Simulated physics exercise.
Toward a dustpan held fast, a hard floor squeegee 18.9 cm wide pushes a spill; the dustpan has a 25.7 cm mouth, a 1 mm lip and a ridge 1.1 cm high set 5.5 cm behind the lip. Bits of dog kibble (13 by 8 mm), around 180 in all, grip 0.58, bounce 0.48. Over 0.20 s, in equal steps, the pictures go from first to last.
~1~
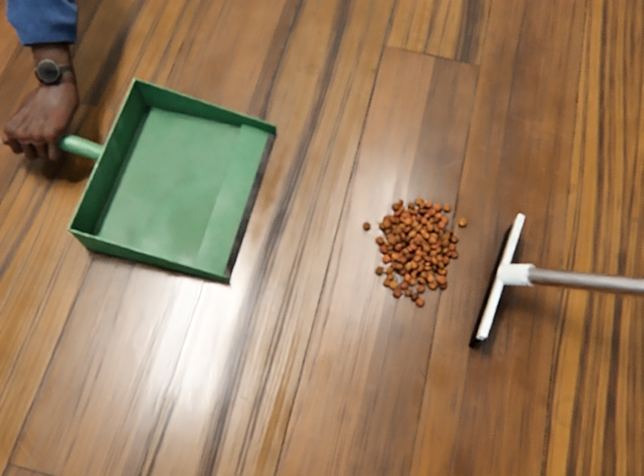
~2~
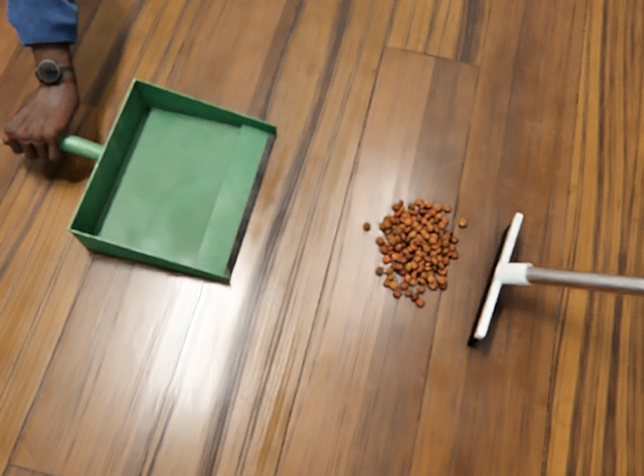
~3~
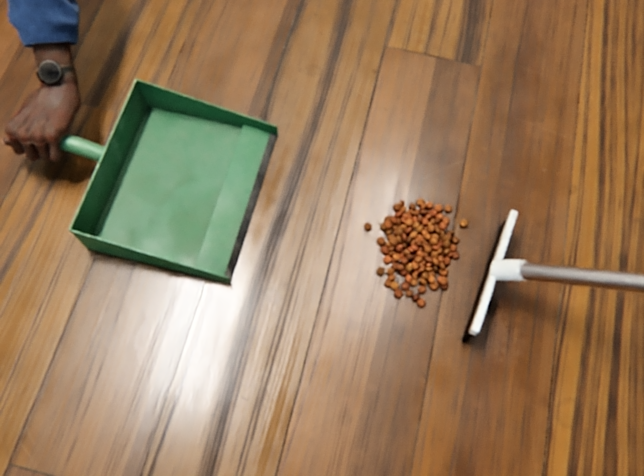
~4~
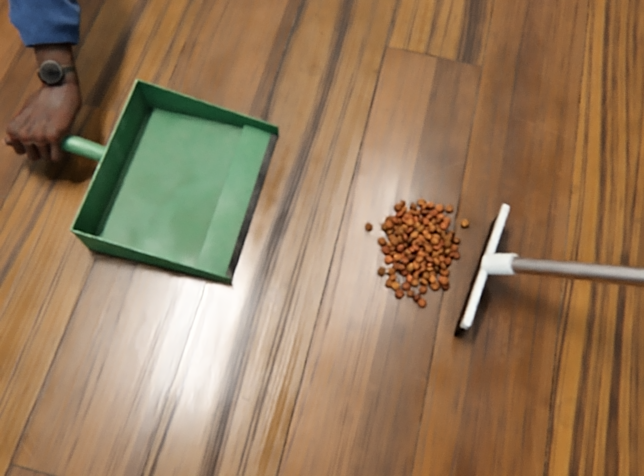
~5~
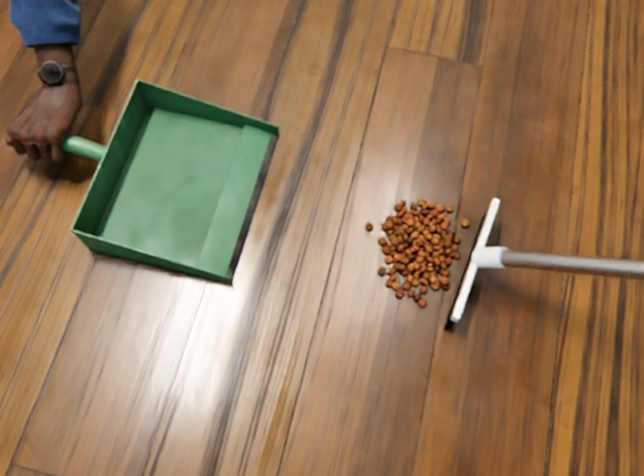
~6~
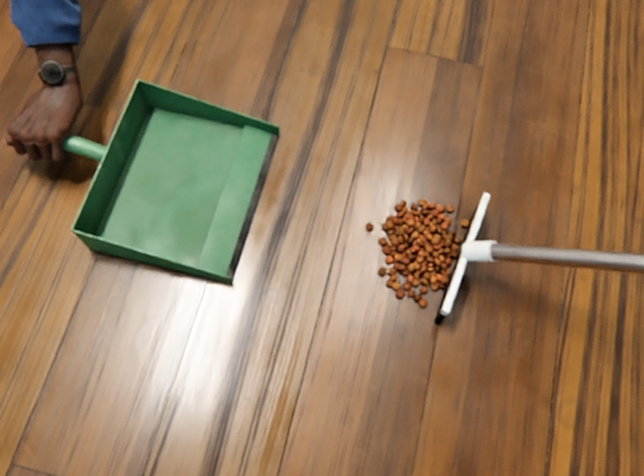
A white squeegee with a metal handle slides a short way leftward and slightly up across a striped brown wooden floor, seen from above, until its blade touches the right edge of a loose pile of small reddish-brown pieces. The pile, near the centre, barely changes, only a few pieces at that edge shifting. At left, a dark-skinned hand with a watch and blue sleeve holds a green dustpan still, and the camera stays essentially steady.
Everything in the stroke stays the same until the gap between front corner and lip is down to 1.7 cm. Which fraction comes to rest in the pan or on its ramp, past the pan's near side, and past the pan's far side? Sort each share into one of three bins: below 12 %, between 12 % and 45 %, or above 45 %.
Pan: Between 12 % and 45 %; near side: Below 12 %; far side: Between 12 % and 45 %.
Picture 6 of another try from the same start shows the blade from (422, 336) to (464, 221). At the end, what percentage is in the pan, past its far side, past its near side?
Pan: 10, far side: 0, near side: 10.
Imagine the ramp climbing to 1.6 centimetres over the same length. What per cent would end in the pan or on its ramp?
That change would give about 25 per cent.
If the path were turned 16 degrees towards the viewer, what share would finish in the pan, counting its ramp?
It comes to roughly 25 in a hundred.
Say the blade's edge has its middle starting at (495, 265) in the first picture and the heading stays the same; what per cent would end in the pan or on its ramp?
About 25 per cent.
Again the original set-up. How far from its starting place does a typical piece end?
26 cm, roughly.
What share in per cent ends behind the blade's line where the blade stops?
About 10 percent.
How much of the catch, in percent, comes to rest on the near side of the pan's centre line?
Something like 10 per cent of the catch.
Then, 0.35 s after the last picture, middle of the blade 18 cm from the lip; 0 % over the lip, far side 0 %, near side 0 %.
Then, 0.59 s after the last picture, middle of the blade 9 cm from the lip; 0 % over the lip, far side 5 %, near side 0 %.
Then, 0.94 s after the last picture, middle of the blade 3 cm from the lip; 30 % over the lip, far side 20 %, near side 0 %.
In the end, pan 30 %, near side 0 %, far side 20 %, in front of the lip or behind the blade 50 %.
